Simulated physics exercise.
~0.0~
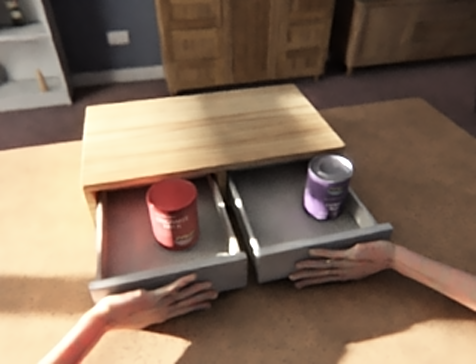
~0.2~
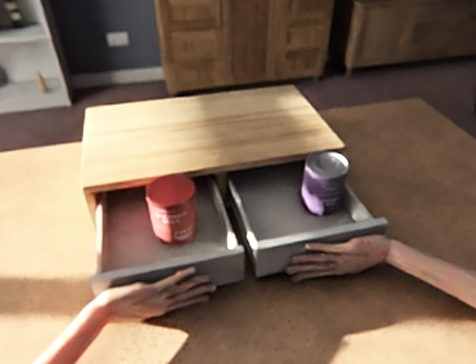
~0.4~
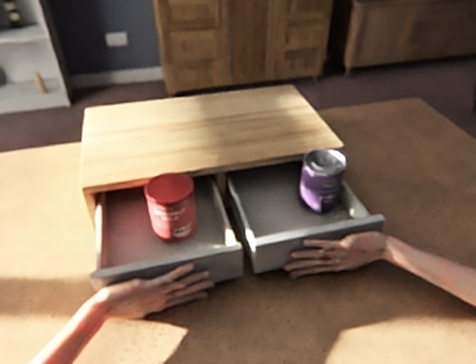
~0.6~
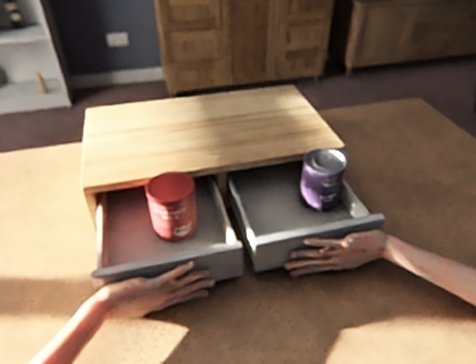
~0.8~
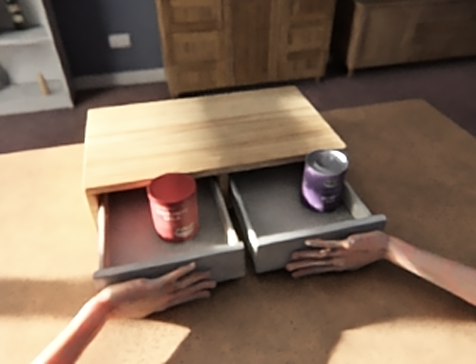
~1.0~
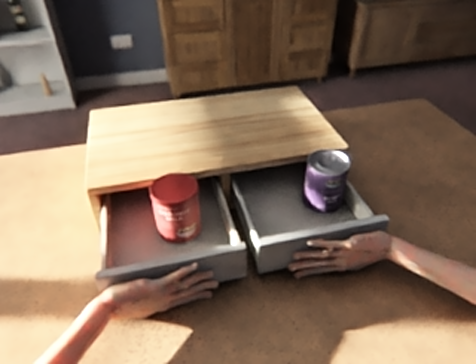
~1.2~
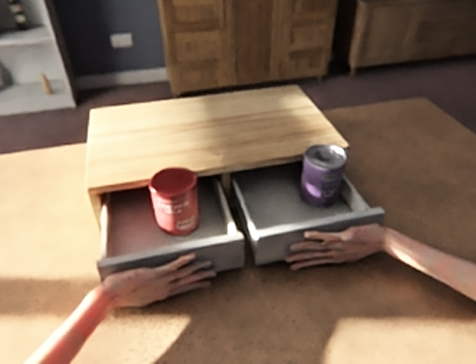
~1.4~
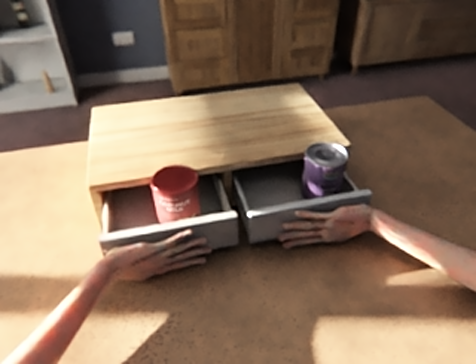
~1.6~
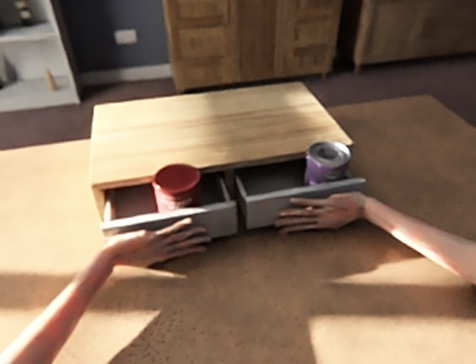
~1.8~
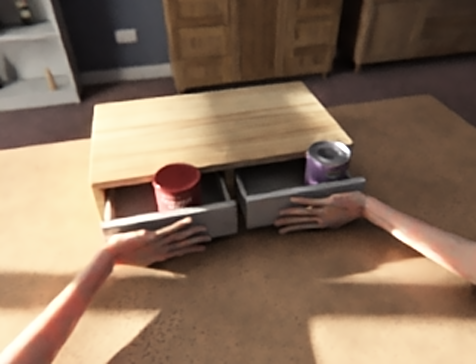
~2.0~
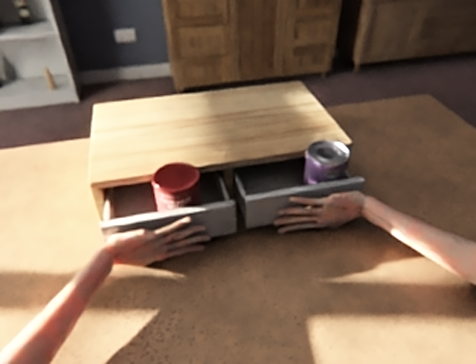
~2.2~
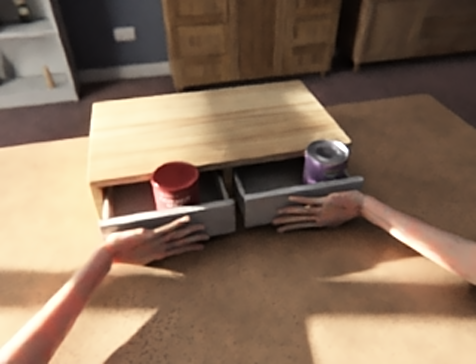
Two hands pushed a pair of open drawers inward beneath a wooden top, the left holding a red tin and the right a purple pot. Both drawers slid partway in, then stopped and stayed ajar, with the tins still upright.
